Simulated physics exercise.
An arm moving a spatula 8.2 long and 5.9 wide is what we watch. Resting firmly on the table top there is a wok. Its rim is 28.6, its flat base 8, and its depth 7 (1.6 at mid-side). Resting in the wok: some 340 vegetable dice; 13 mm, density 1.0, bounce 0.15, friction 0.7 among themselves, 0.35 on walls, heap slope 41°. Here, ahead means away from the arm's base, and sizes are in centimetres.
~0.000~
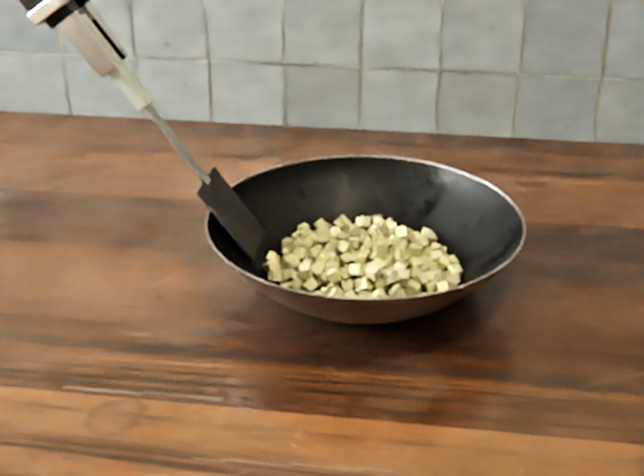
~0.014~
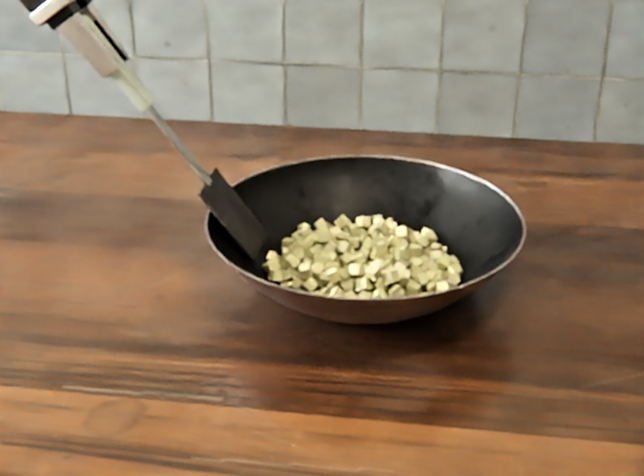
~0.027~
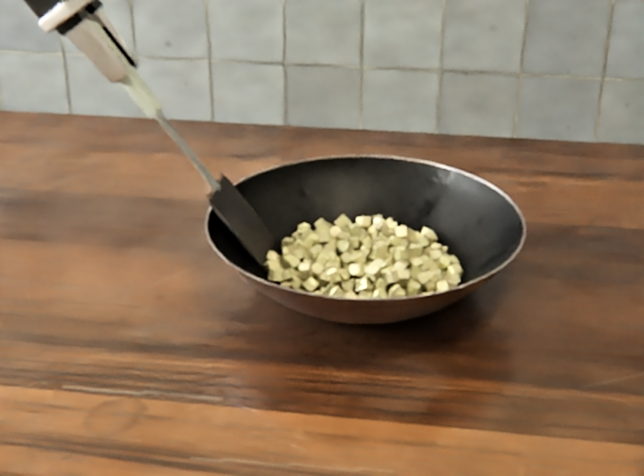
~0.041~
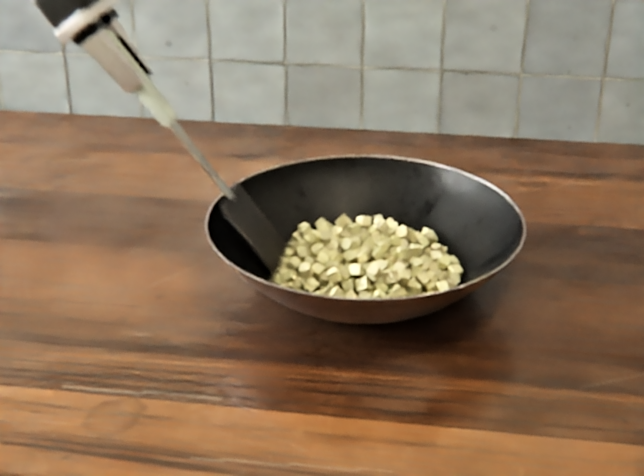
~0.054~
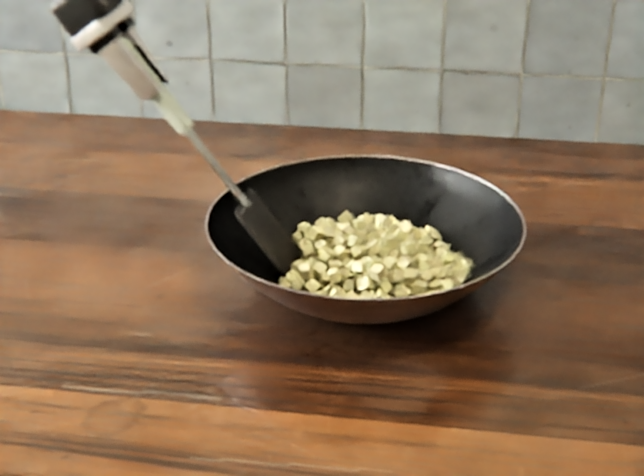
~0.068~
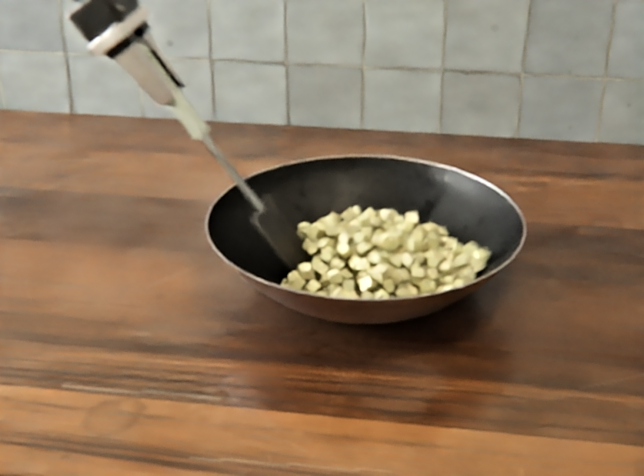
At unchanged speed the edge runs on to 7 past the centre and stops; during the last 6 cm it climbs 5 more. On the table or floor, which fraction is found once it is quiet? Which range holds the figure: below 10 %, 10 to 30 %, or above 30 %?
The figure lies within 10 to 30 %.
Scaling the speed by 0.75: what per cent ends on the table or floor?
About 10 per cent.
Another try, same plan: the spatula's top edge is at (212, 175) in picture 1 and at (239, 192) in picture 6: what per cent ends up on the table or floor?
My guess would be close to 5 per cent.
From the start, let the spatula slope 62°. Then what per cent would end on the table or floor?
Near 15 %.
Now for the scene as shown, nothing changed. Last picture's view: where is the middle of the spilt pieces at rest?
(617, 292).
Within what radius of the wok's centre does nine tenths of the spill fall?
Distance from centre: Approx. 40 cm.
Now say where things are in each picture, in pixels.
The first picture shows the spatula top edge at (205, 179), sloping 54°; upper third of the load around (359, 256), from x 270 to 455, top at y 220; 335 in the wok.
The second picture shows the spatula top edge at (207, 180), sloping 54°; upper third of the load around (359, 256), from x 270 to 455, top at y 220.
The third picture shows the spatula top edge at (215, 186), sloping 54°; upper third of the load around (359, 256), from x 270 to 455, top at y 220.
The fourth picture shows the spatula top edge at (229, 194), sloping 54°; upper third of the load around (361, 254), from x 280 to 455, top at y 220.
The fifth picture shows the spatula top edge at (244, 202), sloping 54°; upper third of the load around (369, 250), from x 285 to 465, top at y 220.
The sixth picture shows the spatula top edge at (259, 207), sloping 54°; upper third of the load around (385, 250), from x 285 to 480, top at y 215; 335 in the wok.
After 0.11 s, sloping 54°, highest piece 7 above the table; 335 in the wok.
After 0.14 s, sloping 54°, highest piece 9 above the table; 333 in the wok, 2 on the blade or in flight.
After 0.36 s, sloping 54°, highest piece 18 above the table; 285 in the wok, 29 on the table or floor, 21 on the blade or in flight.
After 1.41 s, sloping 54°, highest piece 6 above the table; 285 in the wok, 50 on the table or floor.
In the end, 285 in the wok, 50 on the table or floor. That is 15 % on the table or floor.
